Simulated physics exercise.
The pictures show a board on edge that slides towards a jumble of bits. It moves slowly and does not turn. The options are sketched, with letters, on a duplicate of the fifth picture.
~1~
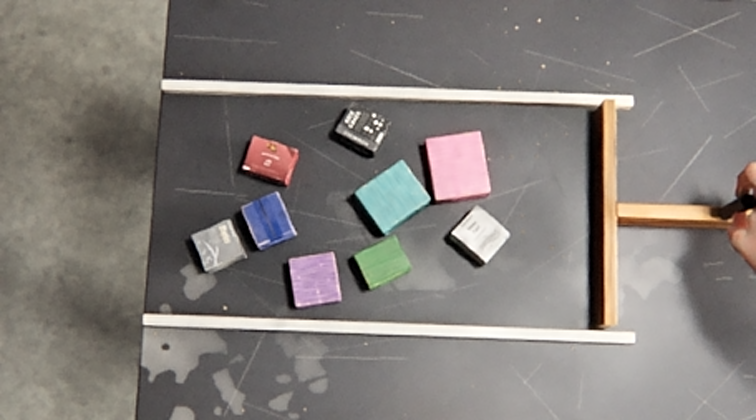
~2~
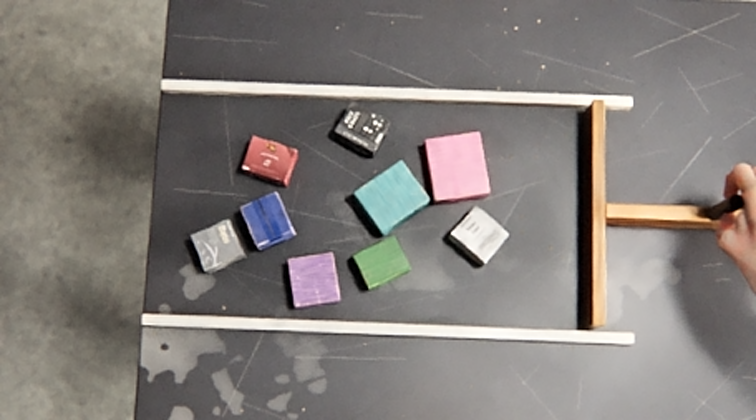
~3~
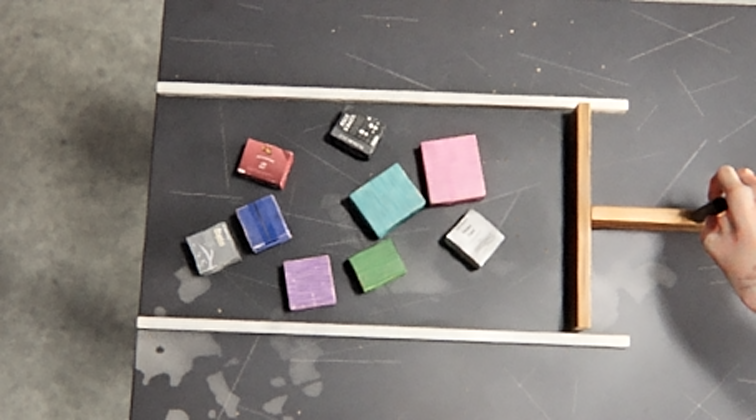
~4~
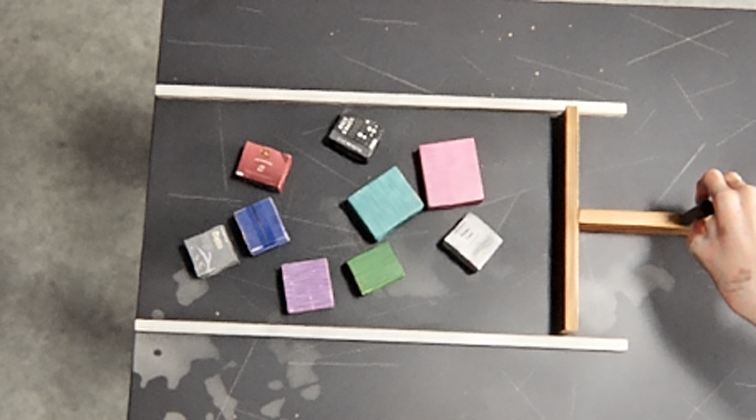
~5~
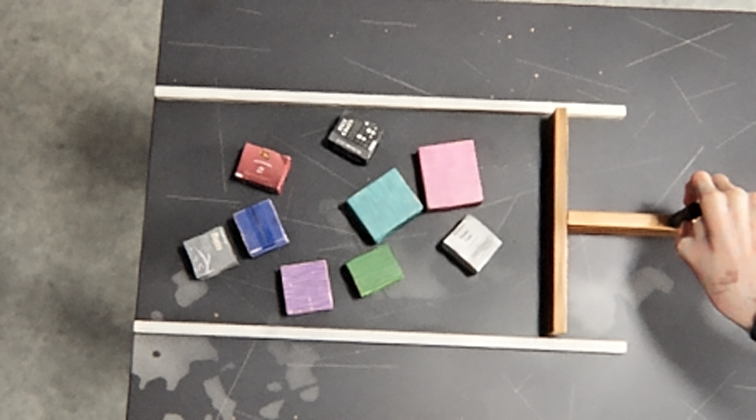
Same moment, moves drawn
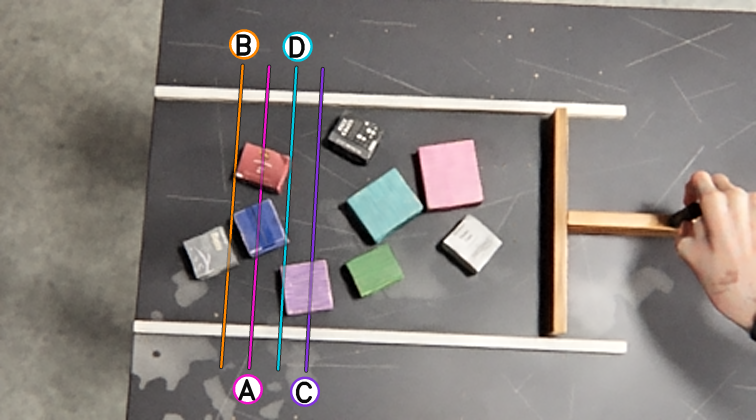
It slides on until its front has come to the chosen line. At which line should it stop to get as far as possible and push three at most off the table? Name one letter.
Line B.
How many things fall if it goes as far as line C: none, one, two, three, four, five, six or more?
By then, none.
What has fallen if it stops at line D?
The grey box goes over.
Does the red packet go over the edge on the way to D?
No.
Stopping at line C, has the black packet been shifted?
Yes.
On the marked copy, A at (259, 213); B at (232, 212); C at (315, 215); D at (288, 214).
Taking B. A third of the way, board (442, 212); green block (369, 273); pink block (407, 170).
Two thirds of the way, board (324, 207); grey box (157, 264); blue box (192, 235).
When it is over, board (232, 203); blue box over the edge; grey box over the edge; three fallen.
As for the rest, A is within the limit but short; C is within the limit but short; D is within the limit but short.
